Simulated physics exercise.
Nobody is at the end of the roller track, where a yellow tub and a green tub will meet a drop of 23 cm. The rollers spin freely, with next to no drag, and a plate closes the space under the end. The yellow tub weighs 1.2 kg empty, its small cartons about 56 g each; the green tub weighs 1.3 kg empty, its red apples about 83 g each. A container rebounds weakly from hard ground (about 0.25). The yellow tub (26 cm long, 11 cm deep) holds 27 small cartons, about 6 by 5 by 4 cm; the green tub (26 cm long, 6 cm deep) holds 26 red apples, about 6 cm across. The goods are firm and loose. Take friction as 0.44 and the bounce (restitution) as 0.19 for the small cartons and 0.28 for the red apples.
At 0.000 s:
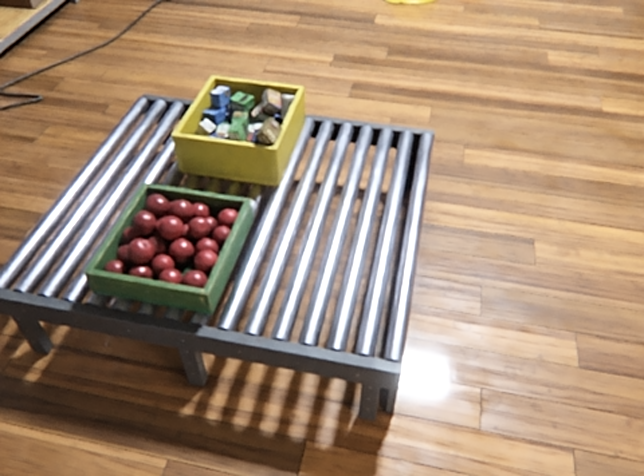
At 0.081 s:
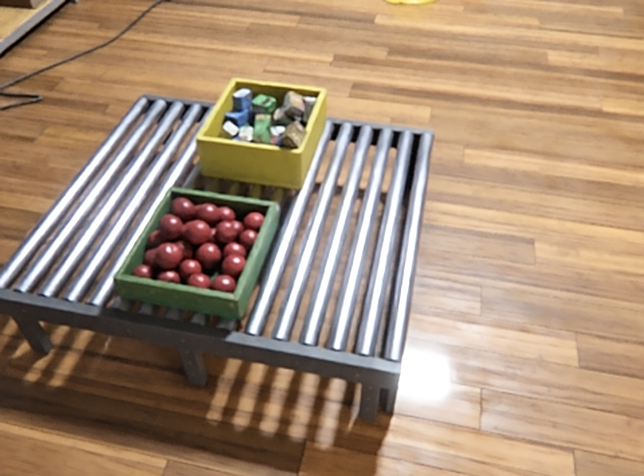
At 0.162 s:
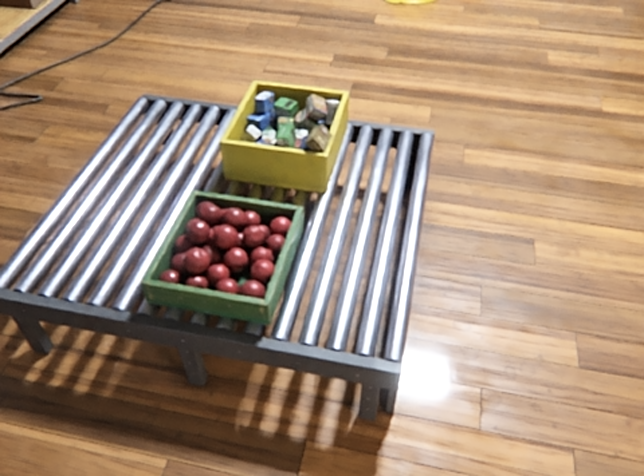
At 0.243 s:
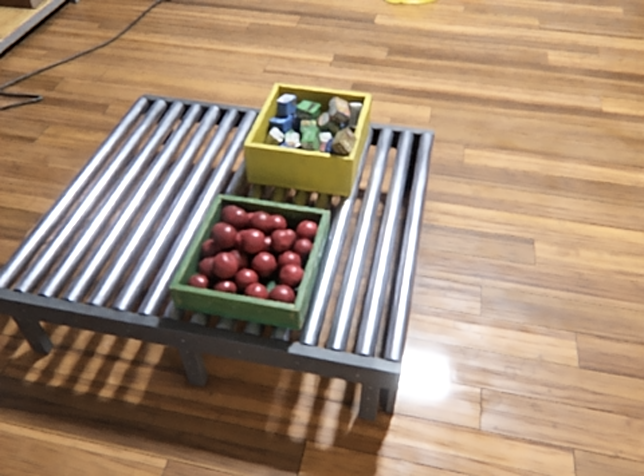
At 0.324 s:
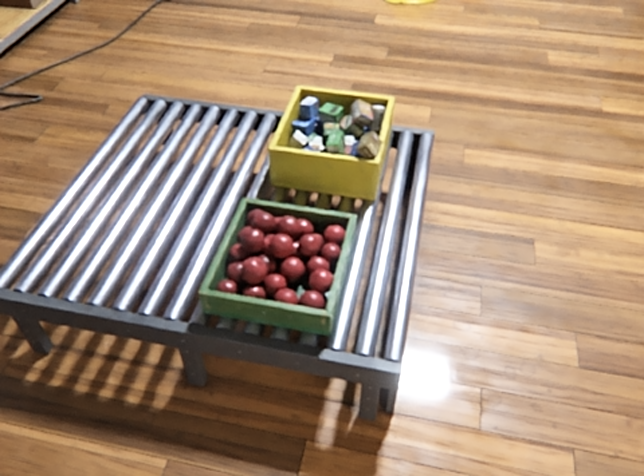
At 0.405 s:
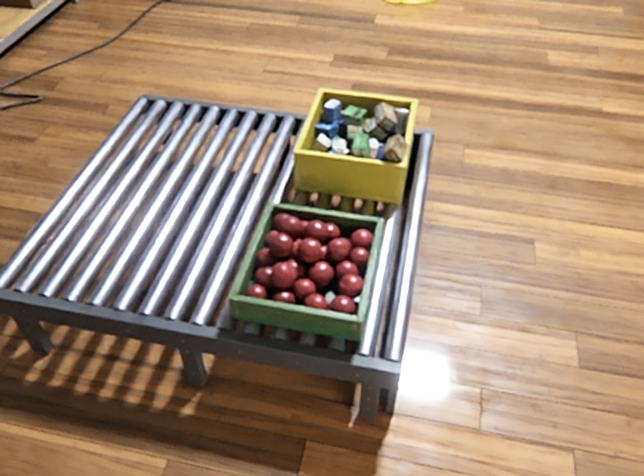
Two open tubs, one green with red apples and one yellow with small cartons, sliding side by side rightward across metal rollers.
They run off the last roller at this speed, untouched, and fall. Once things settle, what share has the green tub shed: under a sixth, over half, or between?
Less than a sixth of the red apples leave the green tub.
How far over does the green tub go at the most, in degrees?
At most some 40°.
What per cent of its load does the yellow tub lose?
Yellow tub 0 per cent.
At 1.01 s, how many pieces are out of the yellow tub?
About: Yellow tub 1.
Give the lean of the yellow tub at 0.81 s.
It leans some 15°.
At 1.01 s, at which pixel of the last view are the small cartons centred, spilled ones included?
Near (511, 212).
After 0.46 s, the front runs out over the edge.
After 0.81 s, the yellow tub leans 16° with 0 of 27 out and the green tub leans 9° with 0 of 26 out.
After 1.01 s, the yellow tub leans 33° with 1 of 27 out and the green tub leans 21° with 0 of 26 out.
After 1.36 s, the yellow tub is level with 1 of 27 out and the green tub is level with 2 of 26 out.
When it is over (at 1.59 s), the yellow tub is level with 1 of 27 out and the green tub is level with 2 of 26 out. Asked share, 2 of 26, 8 per cent.
